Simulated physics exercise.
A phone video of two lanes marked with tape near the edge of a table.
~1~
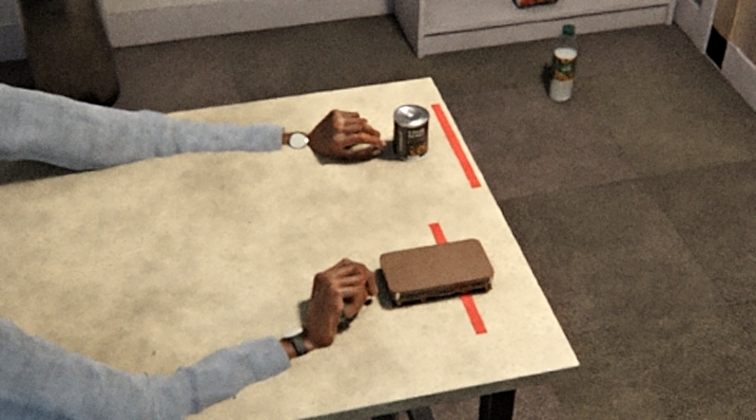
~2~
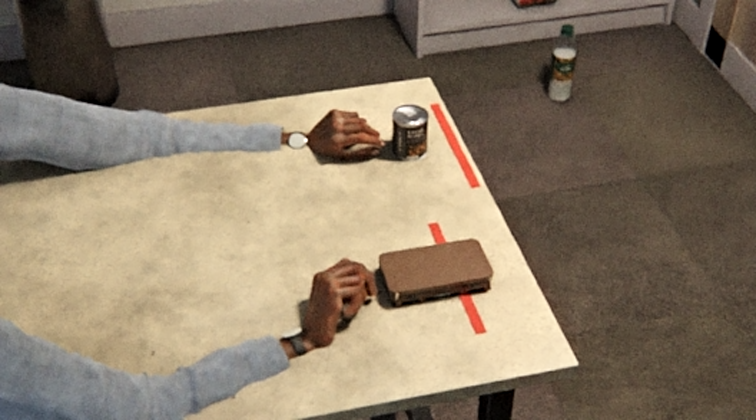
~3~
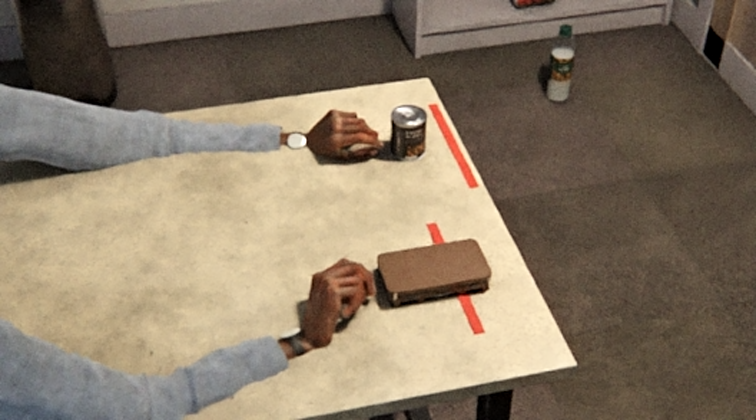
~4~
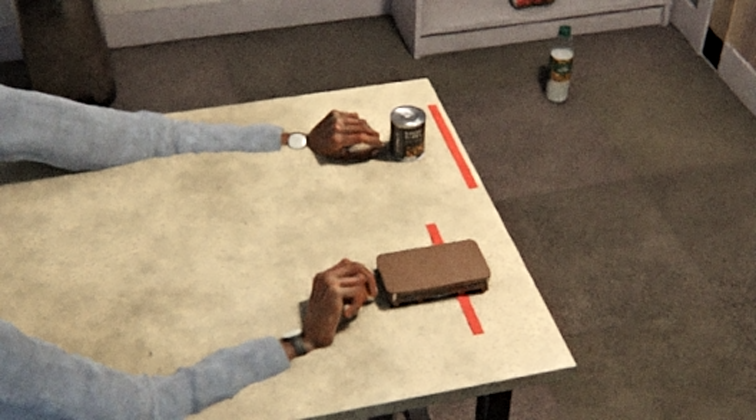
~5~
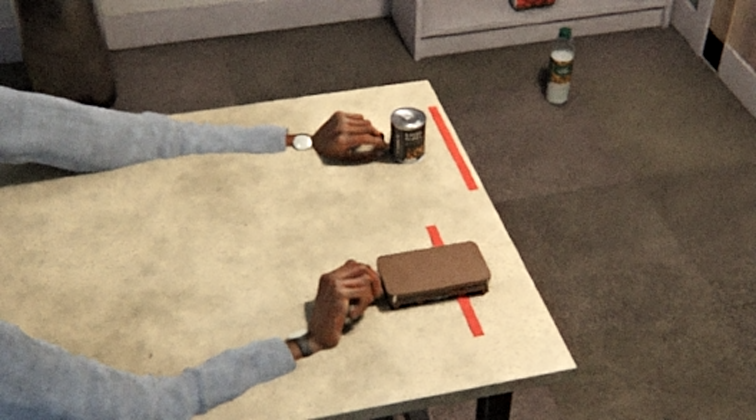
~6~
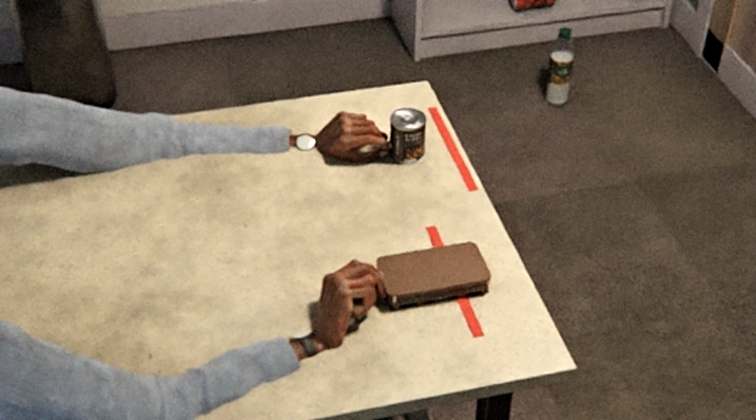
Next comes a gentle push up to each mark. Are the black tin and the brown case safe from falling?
Here the black tin drops to the floor, the brown case is still on the table.
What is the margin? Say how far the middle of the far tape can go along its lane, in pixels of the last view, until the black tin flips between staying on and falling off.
Shift: About 12 px, direction left.
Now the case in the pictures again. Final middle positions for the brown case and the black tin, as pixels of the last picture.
The brown case ends at (509, 262) and the black tin at (623, 381).
Then, 1.18 s on from there, black tin turned 10° from its first pose near (475, 128); brown case displaced about its own width near (505, 263).
Then, 1.54 s on from there, black tin on its way down near (507, 299); brown case displaced about its own width near (509, 262).
Then, 1.78 s on from there, black tin at the bottom near (585, 384); brown case displaced about its own width near (509, 262).
In the end, the black tin goes over the edge, near (623, 381); the brown case stays on the table, near (509, 262).
